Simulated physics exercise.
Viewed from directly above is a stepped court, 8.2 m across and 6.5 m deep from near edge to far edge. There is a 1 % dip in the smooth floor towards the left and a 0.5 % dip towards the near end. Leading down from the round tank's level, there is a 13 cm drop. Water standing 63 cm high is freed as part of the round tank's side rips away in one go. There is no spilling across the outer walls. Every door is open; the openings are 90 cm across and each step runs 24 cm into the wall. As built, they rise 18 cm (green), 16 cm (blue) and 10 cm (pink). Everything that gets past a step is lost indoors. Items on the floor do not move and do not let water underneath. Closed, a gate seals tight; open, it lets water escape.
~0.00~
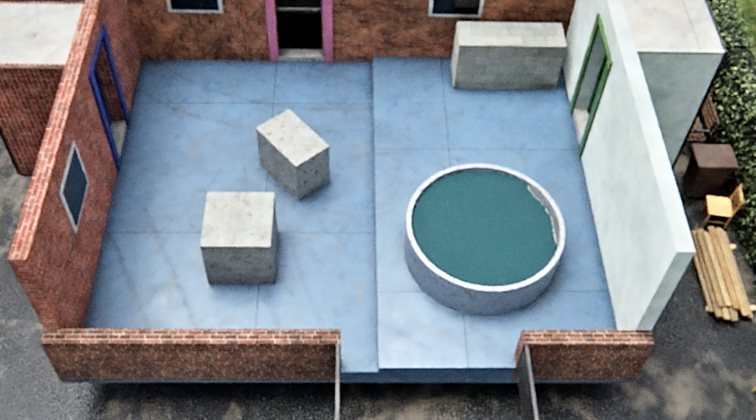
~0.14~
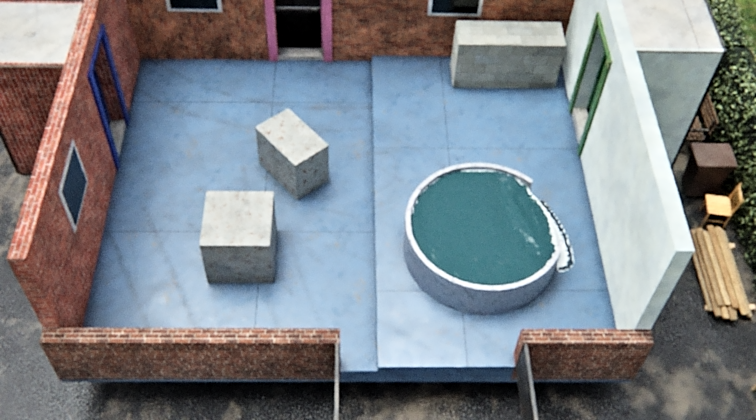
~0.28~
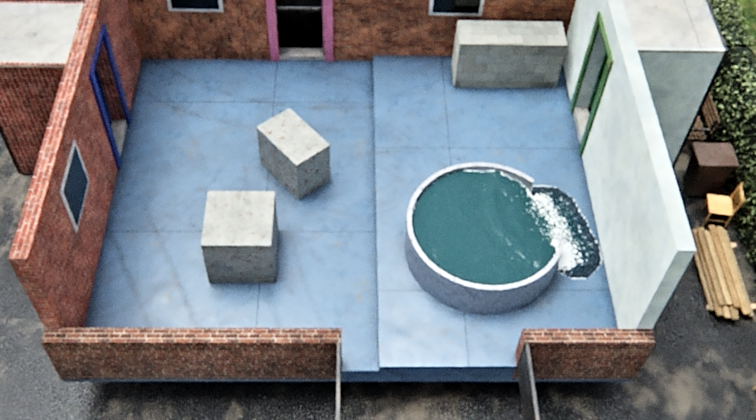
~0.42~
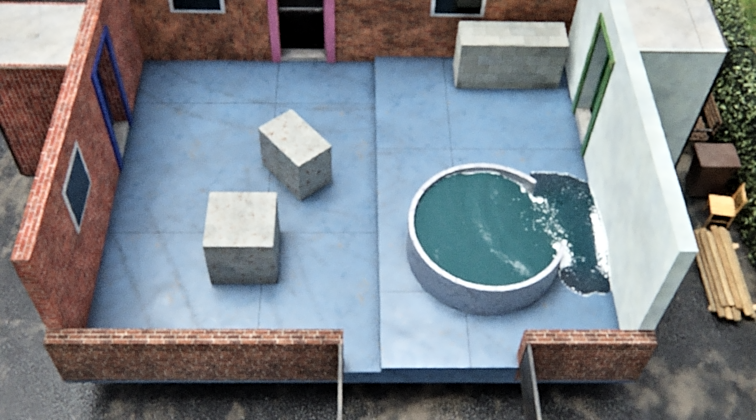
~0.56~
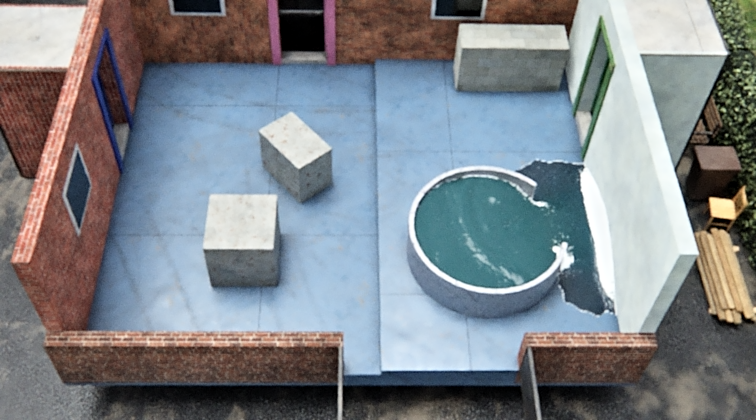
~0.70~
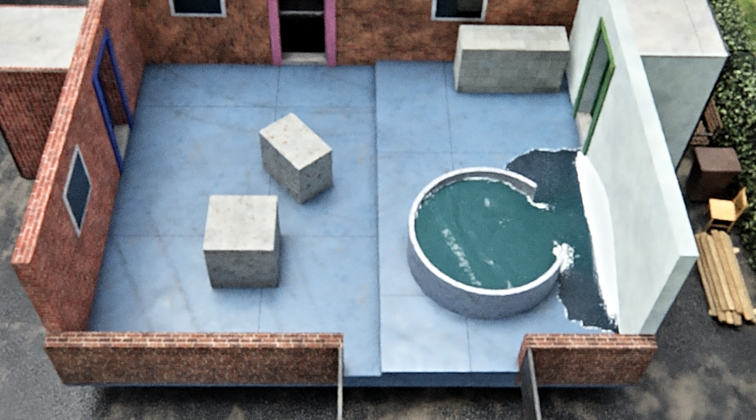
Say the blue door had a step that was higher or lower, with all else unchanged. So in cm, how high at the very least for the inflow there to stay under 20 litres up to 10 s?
At least 6 cm or so.
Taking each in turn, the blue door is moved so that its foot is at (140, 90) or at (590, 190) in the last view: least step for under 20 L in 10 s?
Roughly 10.5 cm, then roughly 27 cm.
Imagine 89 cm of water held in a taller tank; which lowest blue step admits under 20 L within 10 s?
Step height: Approx. 9.5 cm.
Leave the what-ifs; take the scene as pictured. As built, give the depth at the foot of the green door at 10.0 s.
A ruler would read roughly 5.0 cm.
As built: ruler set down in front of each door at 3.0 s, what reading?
Door by door in cm - green 10, blue 0, pink 0.
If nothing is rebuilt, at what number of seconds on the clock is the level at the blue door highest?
The level tops out around 6.5 s.
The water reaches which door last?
Answer: Blue.
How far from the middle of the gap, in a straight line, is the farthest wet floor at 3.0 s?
About 5.0 m.
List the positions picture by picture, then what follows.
In the first frame, the round tank at (485, 227) is whole and still, 63 cm deep; the blue door at (111, 105) is dry.
In the second frame, the front is at a hidden place, 0.3 m from the gap at (548, 226); 0.3 m2 of floor is wet, 63 cm left at the back.
In the third frame, the gap is at (549, 228), the front 0.7 m out at (569, 201); the back of the round tank holds 63 cm.
In the fourth frame, water pours out at (550, 229) and has run 1.2 m, to (589, 188); about 10 cm deep outside, 63 cm at the back.
In the fifth frame, the gap is at (551, 232), the front 1.5 m out at (585, 167); the back of the round tank holds 63 cm.
In the sixth frame, the gap is at (551, 233), the front 1.8 m out at (582, 153); the back of the round tank holds 62 cm; the blue door at (114, 109), 7.6 m from the gap, is still 7.1 m from the nearest water.
After 1.4 s water covers 10 % of the floor, deepest (48 cm) near (596, 240); it has not reached the blue door.
After 3.0 s water covers 35 % of the floor, deepest (29 cm) near (561, 68); it has not reached the blue door.
After 10.0 s water covers 90 % of the floor, deepest (10 cm) near (92, 310); 9 cm at the blue door, 0 litres in over its 16 cm step.
At the blue door as built, the water arrived by 5.7 s and peaked near 10 cm at 6.4 s.
With a step of 5 cm, 28 litres would have come in within the 10 s; with 7 cm, 11 litres. So under 20 litres takes about 6 cm.
